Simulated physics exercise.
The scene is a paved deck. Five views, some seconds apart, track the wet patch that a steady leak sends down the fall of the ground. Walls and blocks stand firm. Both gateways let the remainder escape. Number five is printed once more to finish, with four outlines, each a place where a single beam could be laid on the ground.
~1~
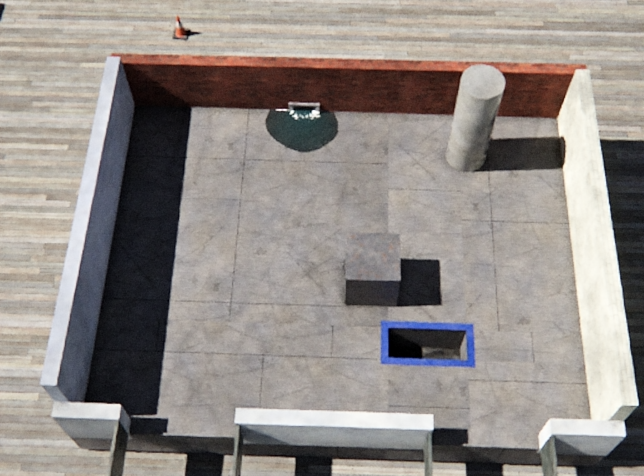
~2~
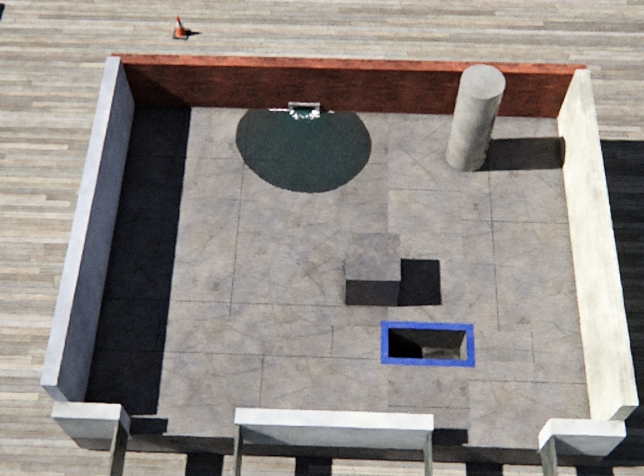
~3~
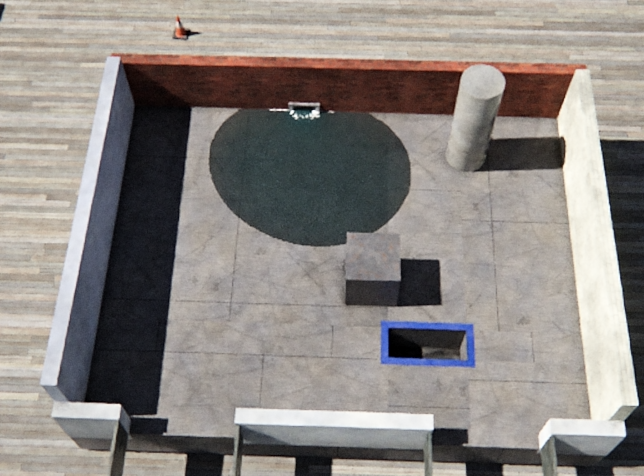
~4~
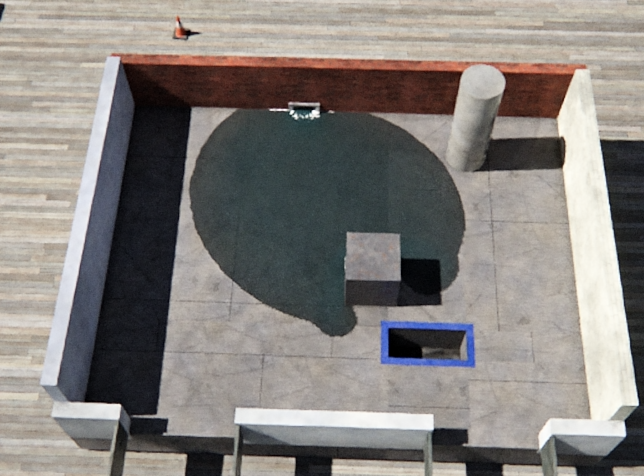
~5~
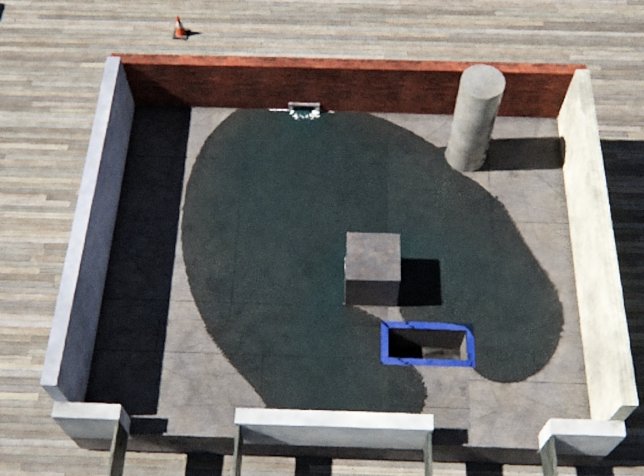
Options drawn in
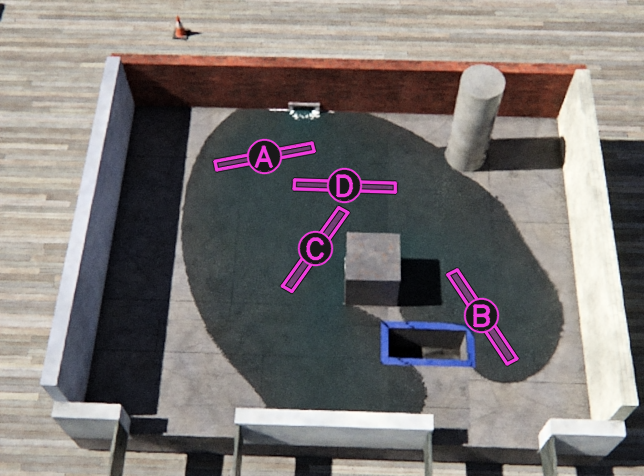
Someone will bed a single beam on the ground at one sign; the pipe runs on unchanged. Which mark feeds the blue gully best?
Take B.
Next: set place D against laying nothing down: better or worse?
Worse.
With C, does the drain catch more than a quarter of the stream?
No.
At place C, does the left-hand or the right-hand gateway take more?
More leaves on the right.
On the marked copy, A from (215, 165) to (313, 147); B from (452, 272) to (512, 361); C from (287, 288) to (343, 210); D from (294, 184) to (395, 187).
Choosing A, about 14 % of the stream goes into the blue gully, about 86 % out by the gates.
Choosing B, about 20 % of the stream goes into the blue gully, about 80 % out by the gates.
Choosing C, about 12 % of the stream goes into the blue gully, about 88 % out by the gates.
Choosing D, about 12 % of the stream goes into the blue gully, about 88 % out by the gates.
